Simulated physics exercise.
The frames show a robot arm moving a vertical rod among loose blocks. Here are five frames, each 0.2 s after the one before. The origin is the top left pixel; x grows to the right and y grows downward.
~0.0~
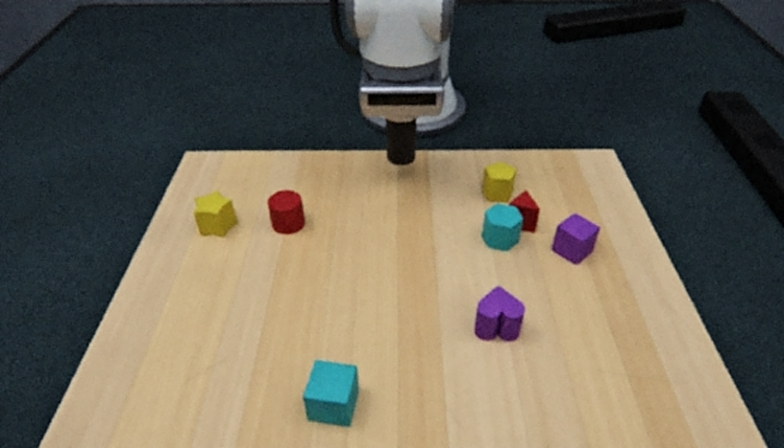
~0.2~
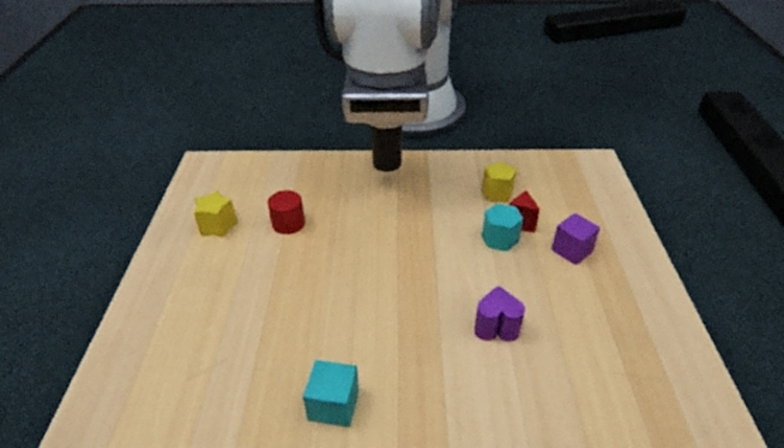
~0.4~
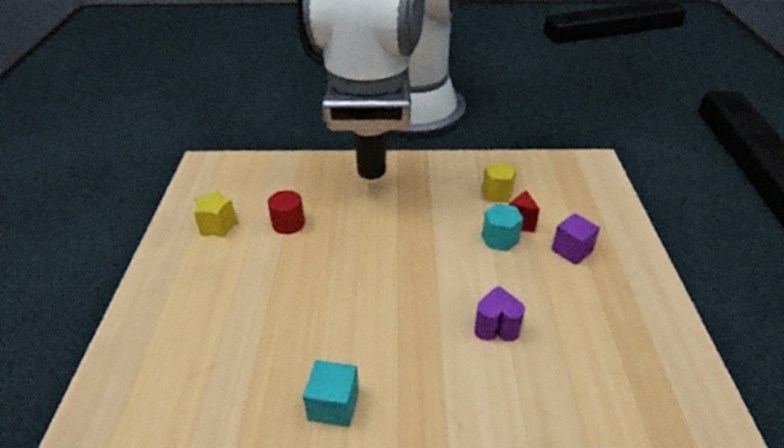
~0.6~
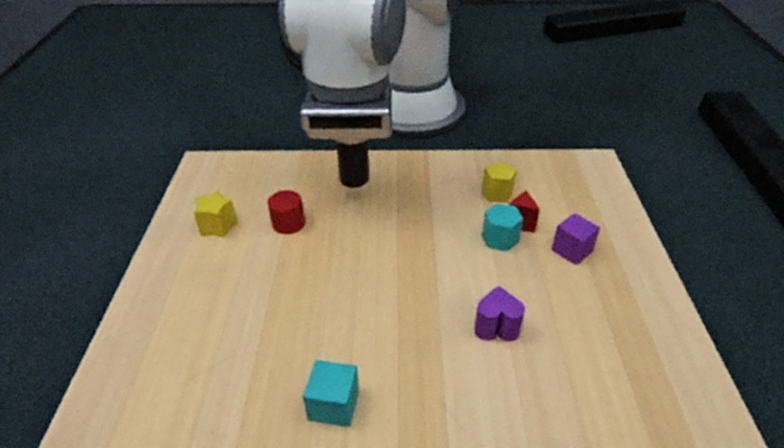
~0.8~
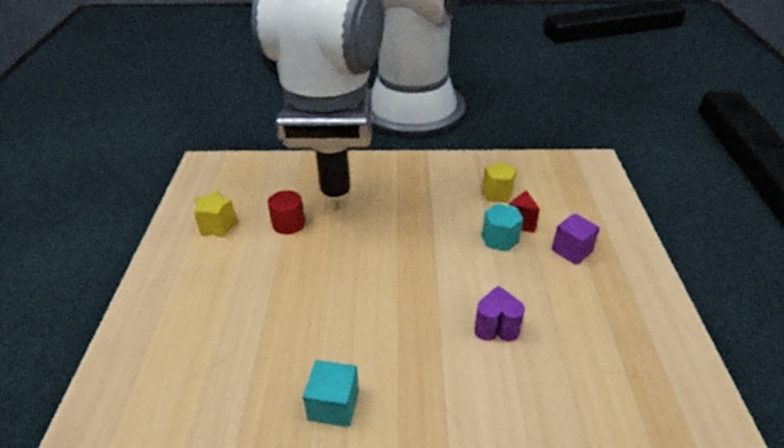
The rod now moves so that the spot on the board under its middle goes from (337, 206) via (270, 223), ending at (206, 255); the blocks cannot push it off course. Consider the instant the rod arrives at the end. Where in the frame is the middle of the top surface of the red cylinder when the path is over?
I'd say the red cylinder ends with its top centre at (200, 255).
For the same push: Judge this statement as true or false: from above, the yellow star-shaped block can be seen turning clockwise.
The claim holds.
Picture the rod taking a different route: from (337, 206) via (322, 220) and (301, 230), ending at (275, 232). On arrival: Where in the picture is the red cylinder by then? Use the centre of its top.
Around pixel (241, 201).
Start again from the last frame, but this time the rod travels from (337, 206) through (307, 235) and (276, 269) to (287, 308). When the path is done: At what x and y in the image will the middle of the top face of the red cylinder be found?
I'd place it at (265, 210), taking the centre of its top.
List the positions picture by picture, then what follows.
The first frame shows lower end of the rod at (401, 158), tops of blocks, yellow star-shaped block at (211, 202), red cylinder at (285, 200).
The second frame shows rod at (387, 164), blocks as before.
The third frame shows rod at (372, 171), blocks as before.
The fourth frame shows rod at (354, 179), blocks as before.
The fifth frame shows rod at (335, 188), yellow star-shaped block at (211, 202), red cylinder at (285, 200).
On the path given first. One third of the way, rod at (288, 198); red cylinder at (262, 208).
Two thirds of the way, rod at (244, 214); red cylinder at (226, 230).
At the end, rod at (200, 237); yellow star-shaped block at (203, 205), turned 35° clockwise; red cylinder at (200, 255).
